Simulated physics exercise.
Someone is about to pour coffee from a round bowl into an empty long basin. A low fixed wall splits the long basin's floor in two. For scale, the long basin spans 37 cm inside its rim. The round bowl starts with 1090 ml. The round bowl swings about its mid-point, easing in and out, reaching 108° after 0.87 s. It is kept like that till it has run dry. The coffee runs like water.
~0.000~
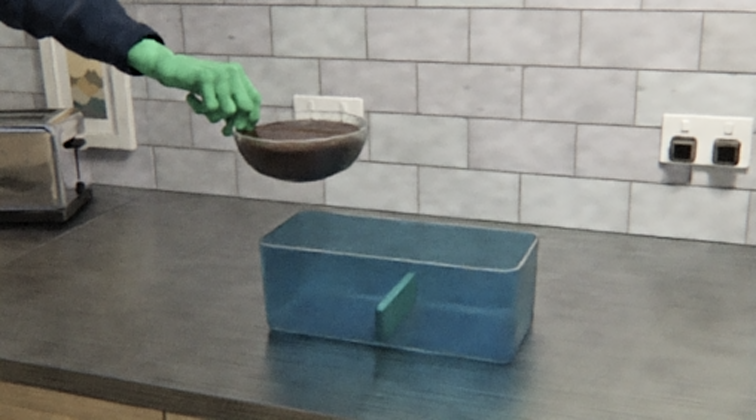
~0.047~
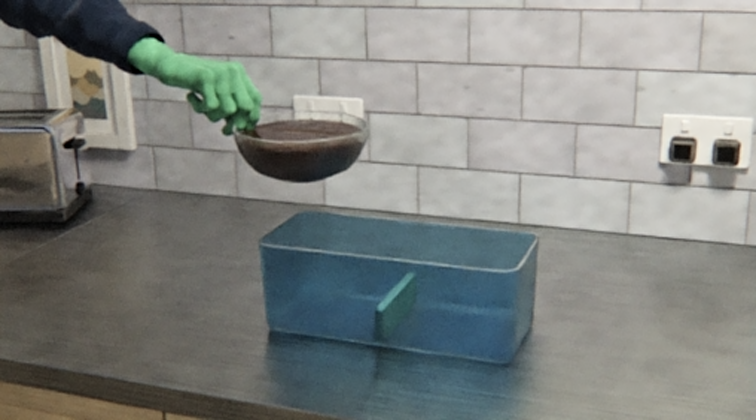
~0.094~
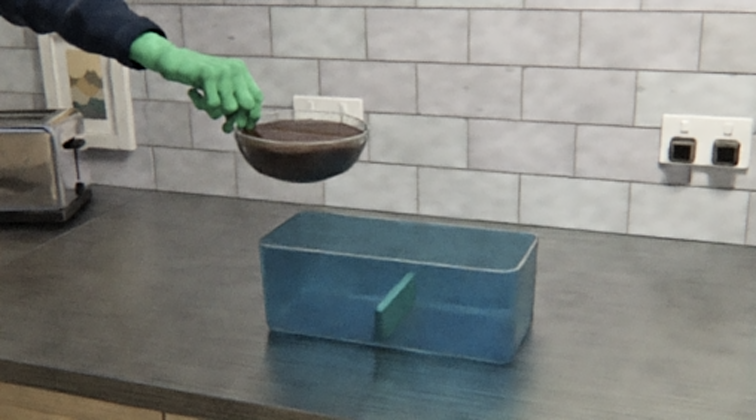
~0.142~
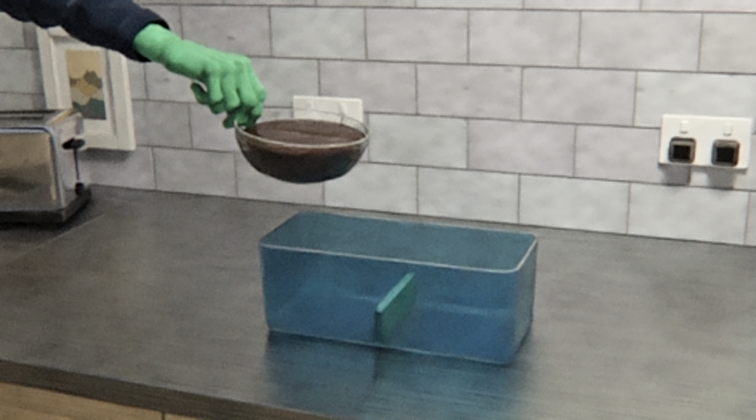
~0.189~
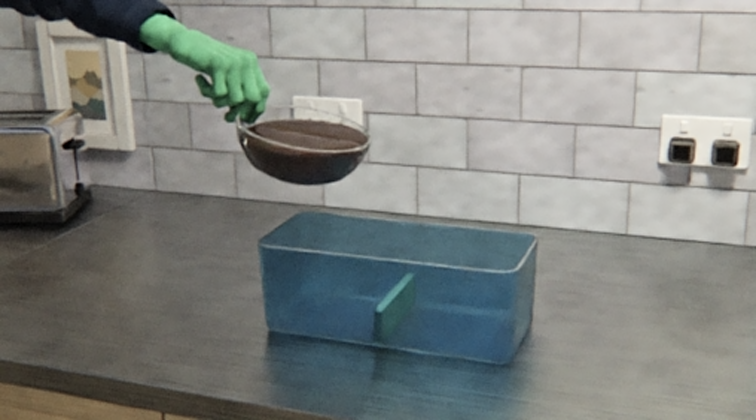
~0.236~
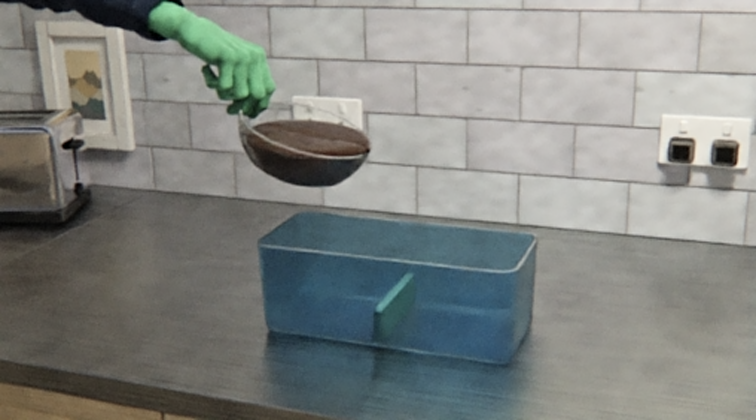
The video shows a green-gloved hand holding a round bowl of dark brown coffee above an empty, long blue basin on a grey kitchen counter, gradually tilting the bowl down to the right as the hand rises slightly.
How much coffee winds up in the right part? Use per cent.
About 58 per cent.
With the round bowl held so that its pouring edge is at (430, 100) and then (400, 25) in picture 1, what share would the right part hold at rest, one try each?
First 80, then 75 per cent.
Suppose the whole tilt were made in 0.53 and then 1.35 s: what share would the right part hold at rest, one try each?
First 45, then 65 per cent.
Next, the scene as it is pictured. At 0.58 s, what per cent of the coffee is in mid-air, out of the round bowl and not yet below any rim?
About 36 per cent.
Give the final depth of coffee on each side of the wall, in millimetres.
Left about 16 mm, right about 24 mm.
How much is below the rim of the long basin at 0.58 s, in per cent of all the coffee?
Near 46 in a hundred.
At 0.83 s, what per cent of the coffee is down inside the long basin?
Some 94 per cent.
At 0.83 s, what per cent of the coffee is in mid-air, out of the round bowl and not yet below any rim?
Some 3 per cent.
Then, 0.58 s in, the tilt is 80° and 17 per cent is still to pour, 7 is left of the wall and 39 right of it.
Then, 0.83 s in, the tilt is 107° and 0 per cent is still to pour, 37 is left of the wall and 56 right of it.
Then, 1.09 s in, the tilt is 108° and 0 per cent is still to pour, 37 is left of the wall and 58 right of it.
Then, 1.37 s in, the tilt is 108° and 0 per cent is still to pour, 37 is left of the wall and 58 right of it.
Finally, 37 per cent lies left of the wall, 58 right of it and 5 outside.
